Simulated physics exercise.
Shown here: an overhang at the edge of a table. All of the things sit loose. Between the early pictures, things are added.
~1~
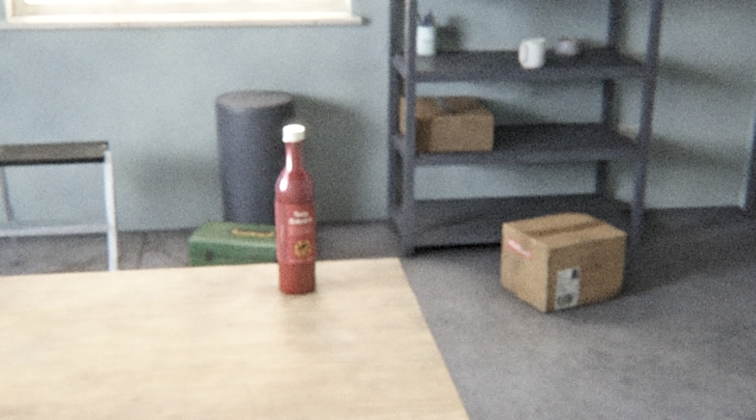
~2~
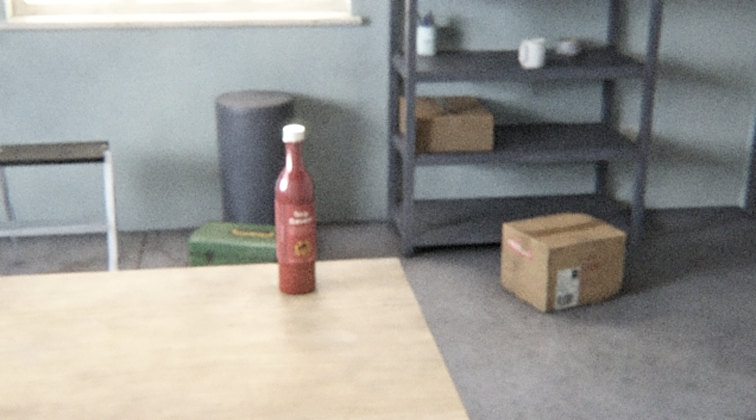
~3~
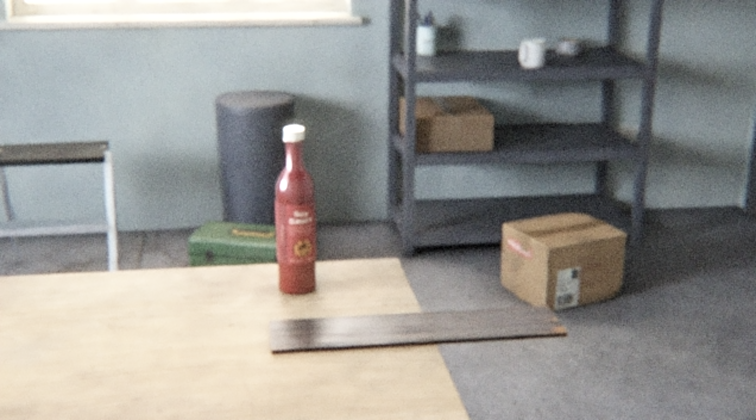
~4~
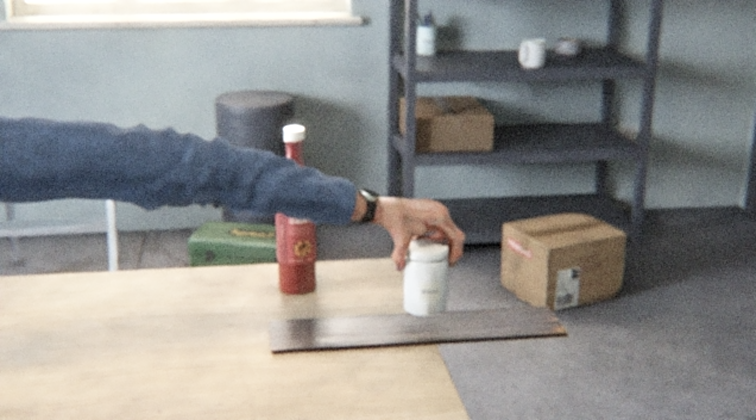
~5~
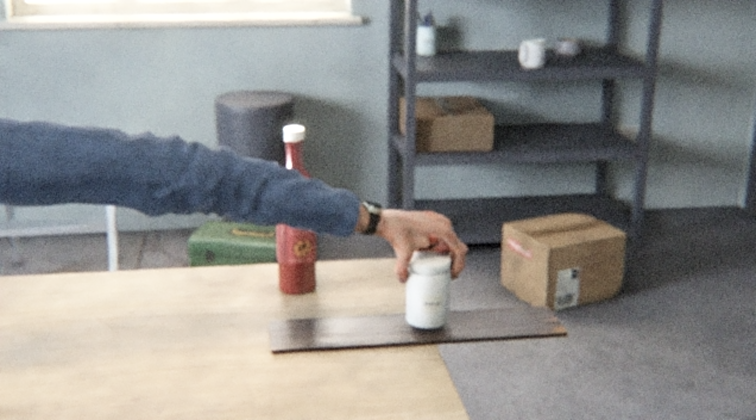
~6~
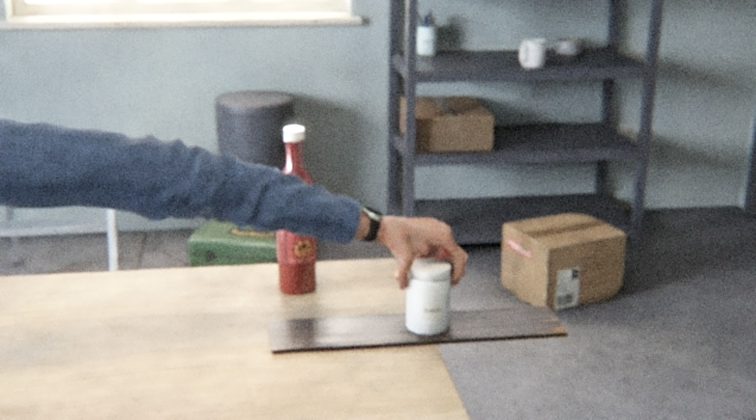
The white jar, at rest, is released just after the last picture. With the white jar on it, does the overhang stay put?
Yes.
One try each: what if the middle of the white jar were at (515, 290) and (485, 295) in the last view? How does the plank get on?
Topples, then topples.
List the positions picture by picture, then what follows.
In the first frame, the last thing is not in view yet; red bottle (296, 210).
In the second frame, the last thing is not in view yet; red bottle (296, 210).
In the third frame, the last thing is not in view yet; red bottle (296, 210).
The fourth frame shows on its way; white jar (426, 277); red bottle (296, 210).
The fifth frame shows on its way; white jar (429, 289); red bottle (296, 210).
The sixth frame shows in place under the hand; white jar (428, 296); red bottle (296, 210).
Then, 0.50 s past the last view, nothing moves.
Then, 1.30 s past the last view, white jar resting near (428, 296).
Finally, all 3 still in place. Final places as the last picture's camera would see them, white jar near (428, 296). The plank stays on the table.
